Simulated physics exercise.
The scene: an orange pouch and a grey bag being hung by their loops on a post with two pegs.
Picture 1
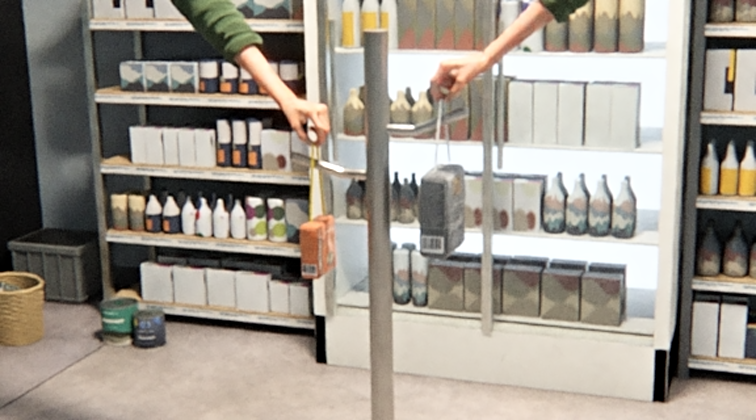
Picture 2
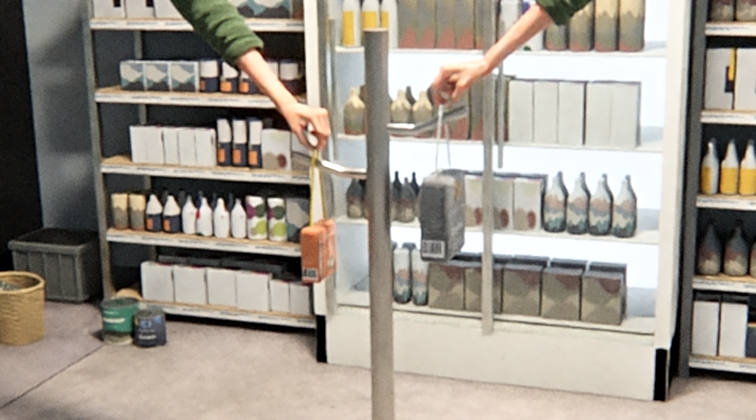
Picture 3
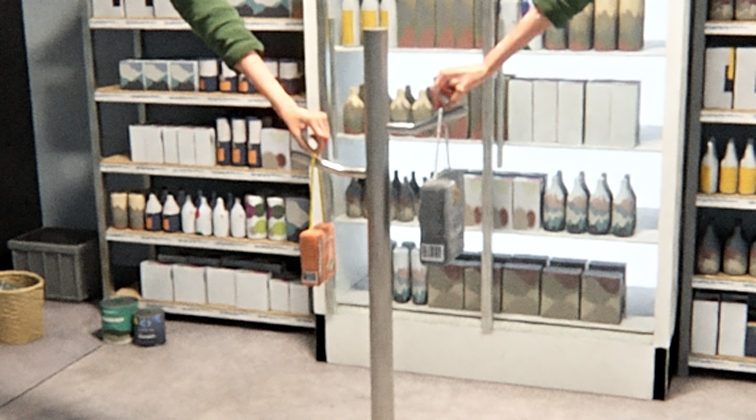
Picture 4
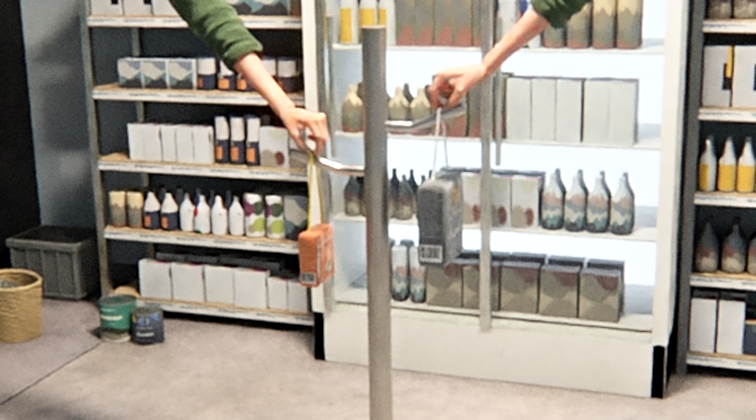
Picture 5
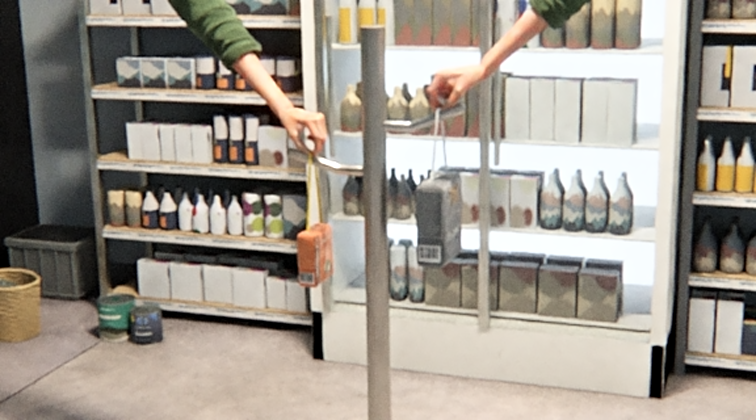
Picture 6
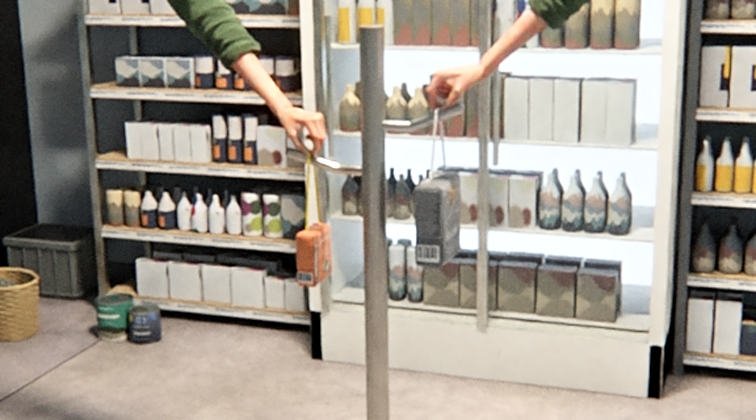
Two hands in green sleeves barely moved, holding an orange pouch and a grey bag by their loops beside a post with two pegs, while the items sank very slightly in front of stocked shelves.
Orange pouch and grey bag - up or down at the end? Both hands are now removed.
Orange pouch: Up; grey bag: Up.
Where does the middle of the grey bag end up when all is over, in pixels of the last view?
Once everything settles, it sits around (409, 230).
Then, 0.22 s past the final frame, orange pouch on its peg near (315, 256); grey bag on its peg near (438, 223).
Then, 0.44 s past the final frame, orange pouch on its peg near (315, 257); grey bag on its peg near (431, 225).
Then, 0.90 s past the final frame, orange pouch on its peg near (317, 257); grey bag on its peg near (412, 228).
When it is over, orange pouch on its peg near (316, 258); grey bag on its peg near (409, 230). The orange pouch remains on its peg and the grey bag stays hanging.
